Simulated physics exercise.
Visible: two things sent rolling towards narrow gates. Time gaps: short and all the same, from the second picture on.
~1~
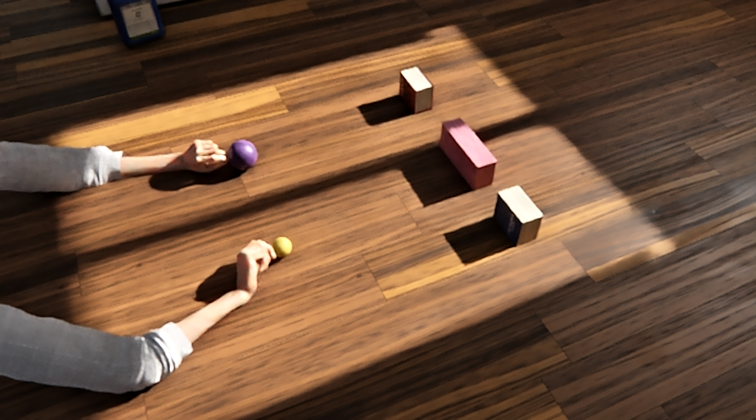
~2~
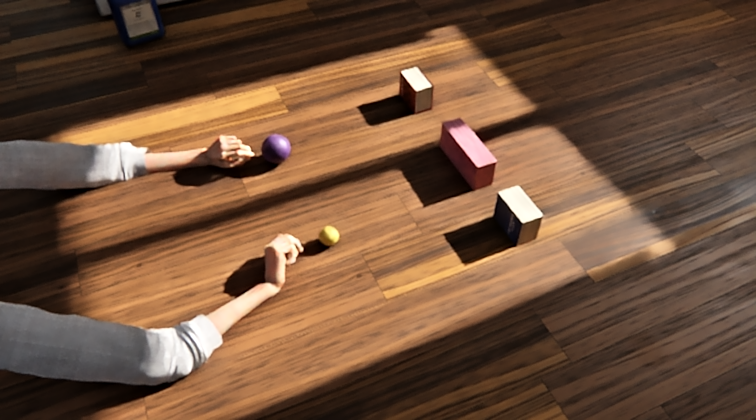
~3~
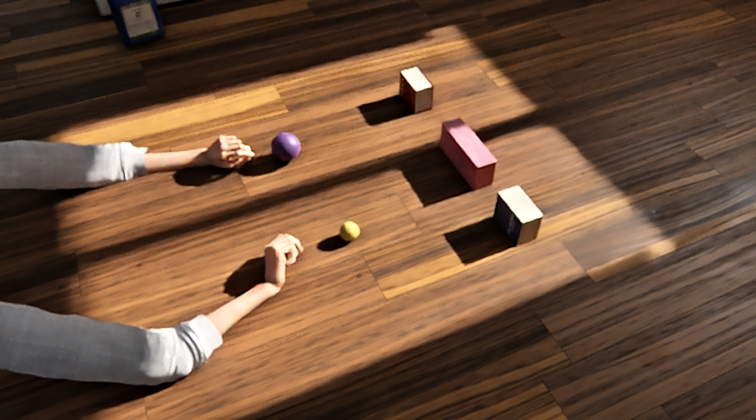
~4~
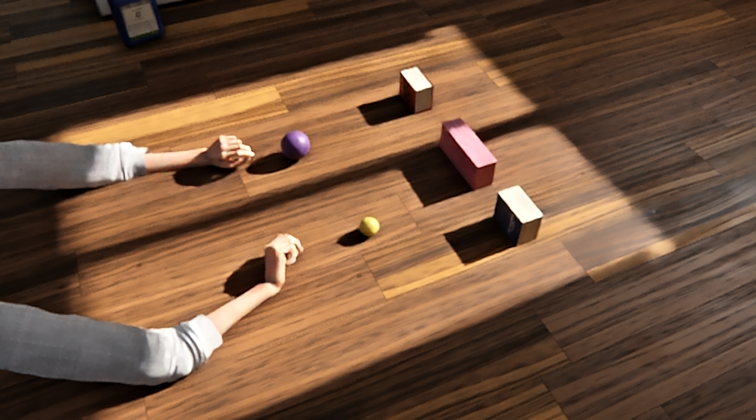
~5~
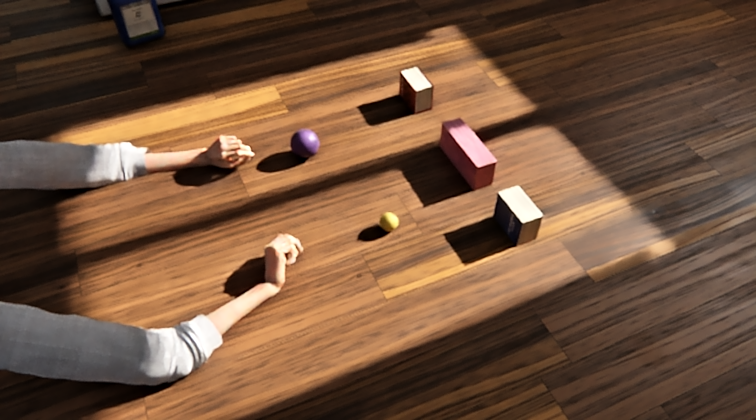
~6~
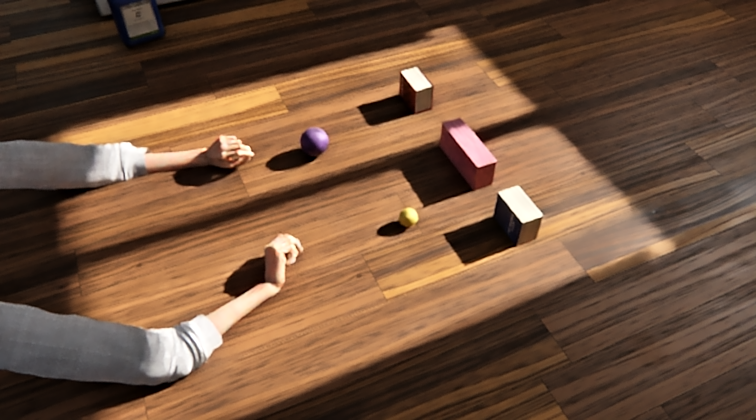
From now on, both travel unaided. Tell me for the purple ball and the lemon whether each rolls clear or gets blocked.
Here the purple ball rolls clear, the lemon rolls clear.
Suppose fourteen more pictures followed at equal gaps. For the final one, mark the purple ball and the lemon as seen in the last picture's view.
Purple ball: (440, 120); lemon: (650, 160).
Then, 0.62 s after the last picture, purple ball heading on near (449, 117); lemon heading on near (669, 156).
By the end, the purple ball gets between the blocks; the lemon gets between the blocks.
